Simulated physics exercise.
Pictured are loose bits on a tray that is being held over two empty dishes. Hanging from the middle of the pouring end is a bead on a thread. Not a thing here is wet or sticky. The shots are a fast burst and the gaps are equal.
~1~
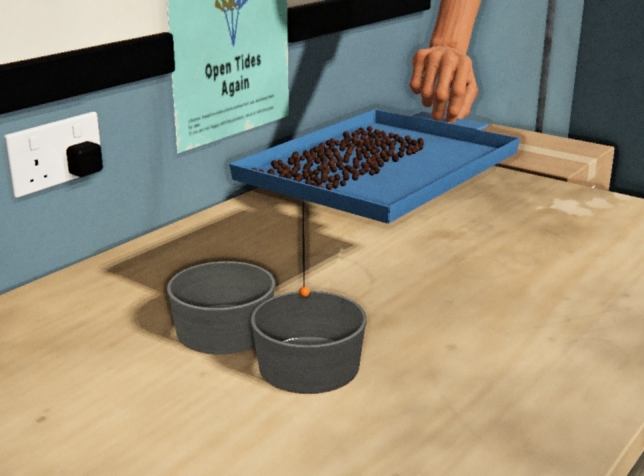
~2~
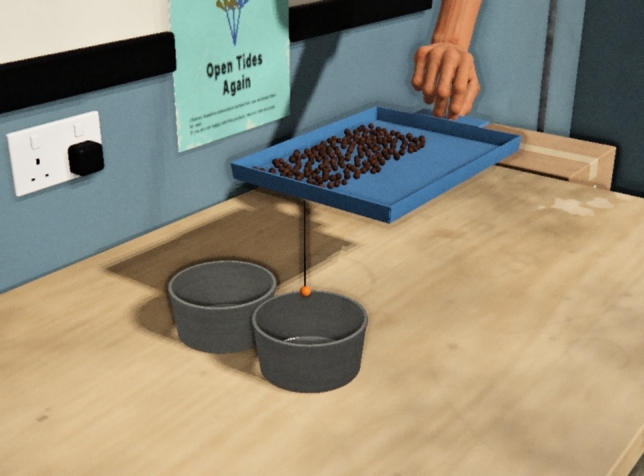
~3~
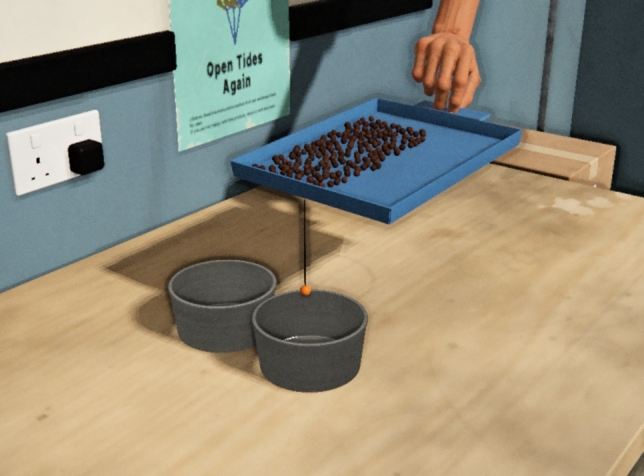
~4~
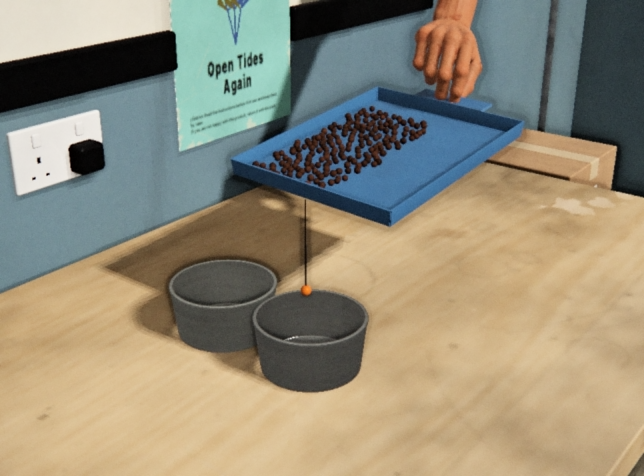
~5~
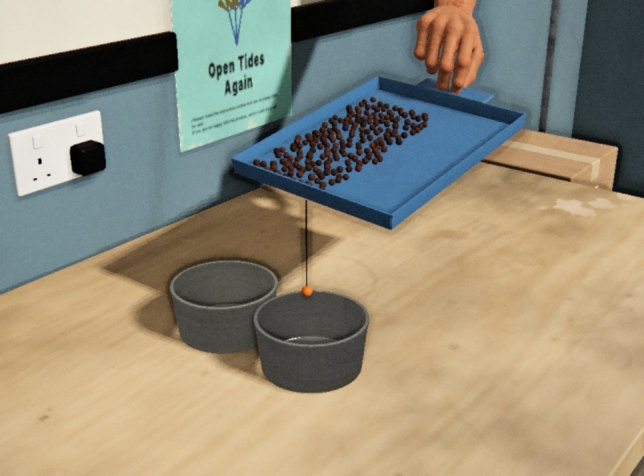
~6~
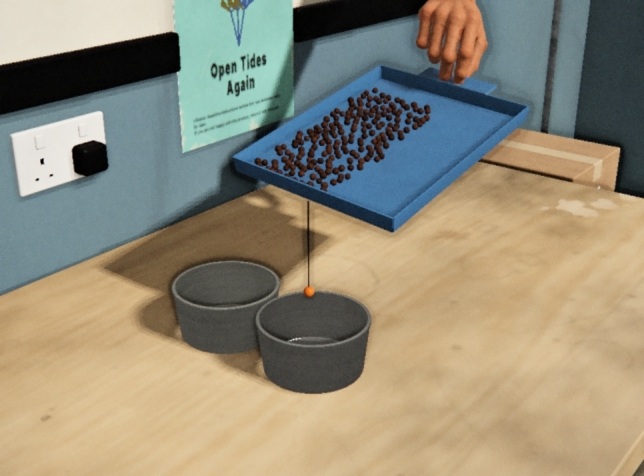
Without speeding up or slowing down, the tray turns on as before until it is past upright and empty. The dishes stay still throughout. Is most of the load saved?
It looks like most goes past the dishes, when all's done.
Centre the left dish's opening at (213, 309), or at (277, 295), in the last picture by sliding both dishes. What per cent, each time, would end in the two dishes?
In order, 30 % and 90 %.
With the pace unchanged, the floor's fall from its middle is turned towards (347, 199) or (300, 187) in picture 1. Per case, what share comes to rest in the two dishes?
First case: 40 %; second case: 80 %.
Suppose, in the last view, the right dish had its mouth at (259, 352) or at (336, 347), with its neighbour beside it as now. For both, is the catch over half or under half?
Result, first place: Not as much as half; second place: Exceeding half.
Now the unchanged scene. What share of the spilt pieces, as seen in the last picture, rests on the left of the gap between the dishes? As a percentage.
That's roughly 0 per cent of the pieces.
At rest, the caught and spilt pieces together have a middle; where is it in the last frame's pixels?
The centre comes to rest near (363, 387).
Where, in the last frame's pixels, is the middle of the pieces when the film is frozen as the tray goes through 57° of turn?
Near the pixel (352, 194).
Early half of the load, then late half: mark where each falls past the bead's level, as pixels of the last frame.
Early-half point (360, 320); late-half point (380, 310).
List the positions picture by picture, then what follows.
The first frame shows corners of the pouring end at (232, 164) and (389, 206), level; middle of the load at (339, 158), allspice berries; left dish at (185, 323); right dish at (273, 360); bead on its thread at (304, 292).
The second frame shows corners of the pouring end at (233, 162) and (390, 206), level; middle of the load at (341, 157).
The third frame shows corners of the pouring end at (233, 160) and (390, 207), tipped barely, lowest at the right corner; middle of the load at (341, 152).
The fourth frame shows corners of the pouring end at (234, 158) and (390, 210), tipped a little, lowest at the right corner; middle of the load at (341, 147).
The fifth frame shows corners of the pouring end at (234, 158) and (391, 214), tipped a little, lowest at the right corner; middle of the load at (342, 142).
The sixth frame shows corners of the pouring end at (236, 156) and (393, 217), tipped a little, lowest at the right corner; middle of the load at (344, 138); left dish at (190, 322); right dish at (278, 360).
Soon, tray tipped steeply; nearly all on the tray; a stray few outside both; a stray few in the air.
A while on, tray tipped right over; nearly all on the tray; a small part outside both; a stray few in the air.
Towards the end, tray tipped past a quarter turn; about a third in the right dish; about two thirds outside both.
Finally, tray tipped past a quarter turn; about a third in the right dish; none in the left dish; about two thirds outside both.
